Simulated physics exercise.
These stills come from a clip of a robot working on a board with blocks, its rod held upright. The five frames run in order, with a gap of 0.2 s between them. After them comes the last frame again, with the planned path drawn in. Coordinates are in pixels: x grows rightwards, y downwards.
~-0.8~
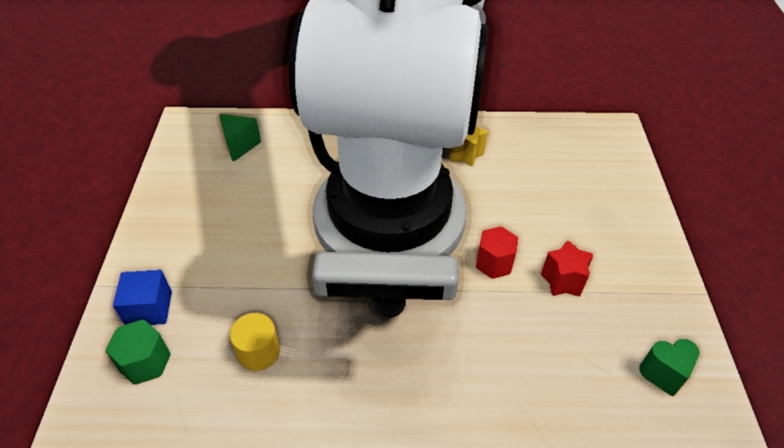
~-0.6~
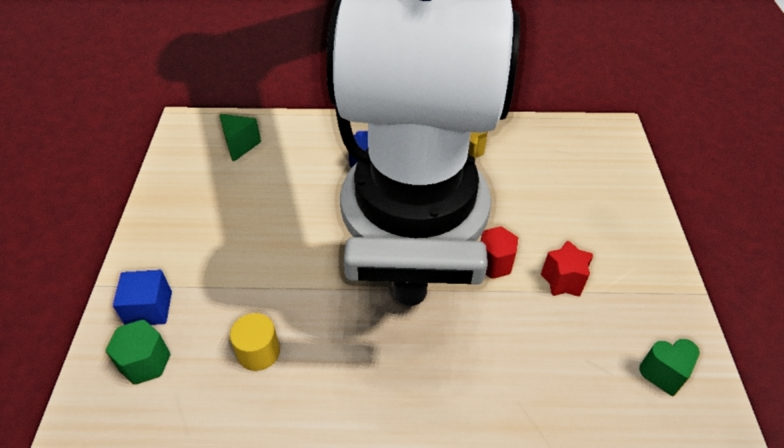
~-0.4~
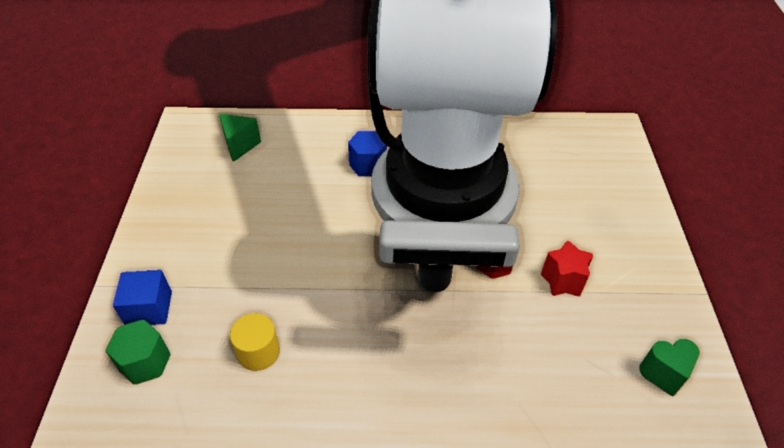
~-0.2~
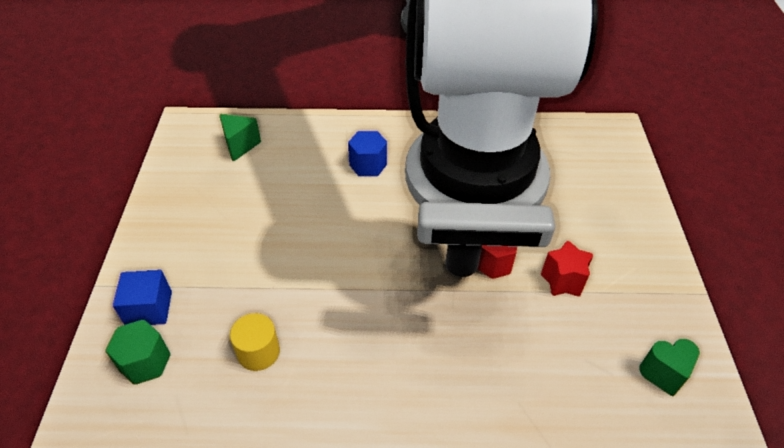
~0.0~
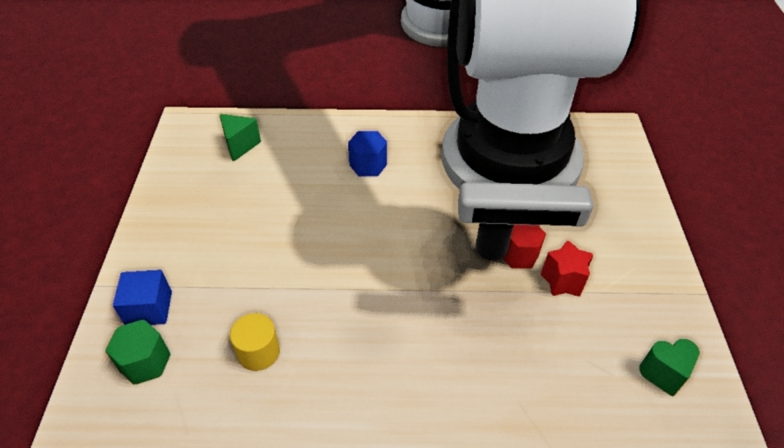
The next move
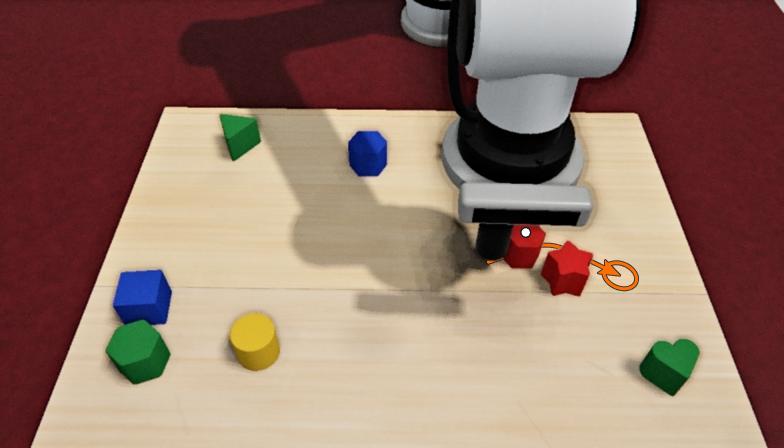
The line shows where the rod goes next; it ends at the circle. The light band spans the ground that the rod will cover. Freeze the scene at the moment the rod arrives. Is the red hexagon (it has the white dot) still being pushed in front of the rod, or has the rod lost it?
As far as I can tell, the red hexagon has dropped away to the side or behind.
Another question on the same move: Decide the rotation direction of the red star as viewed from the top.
It swings round clockwise.
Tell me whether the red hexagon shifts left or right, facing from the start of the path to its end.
It is pushed towards the left-hand side.
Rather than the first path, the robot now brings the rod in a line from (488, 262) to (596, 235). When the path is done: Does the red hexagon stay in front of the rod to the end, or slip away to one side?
It is still ahead of the rod.
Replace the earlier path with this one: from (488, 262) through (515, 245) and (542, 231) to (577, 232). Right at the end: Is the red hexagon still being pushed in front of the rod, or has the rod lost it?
In the end it is ahead.
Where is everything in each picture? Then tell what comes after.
Lower end of the rod (389, 305), tops of blocks, red hexagon (499, 241), red star (572, 258), in the first frame.
Rod (410, 293), blocks as before, in the second frame.
Rod (434, 280), blocks as before, in the third frame.
Rod (461, 266), blocks as before, in the fourth frame.
Rod (491, 250), red hexagon (526, 232), red star (572, 258), in the fifth frame.
The drawn path runs from (488, 262) via (530, 248) and (575, 254), ending at (620, 276); the dot is on the red hexagon.
What follows on the original path. One third of the way, rod (533, 235); red hexagon (570, 226), turned 30° clockwise; red star (576, 257), turned 20° clockwise.
Two thirds of the way, rod (580, 241); red hexagon (617, 229), turned 20° clockwise; red star (580, 259), turned 40° clockwise.
At the end, rod (626, 263); red hexagon (652, 234), turned 45° anticlockwise; red star (589, 262), turned 80° clockwise.
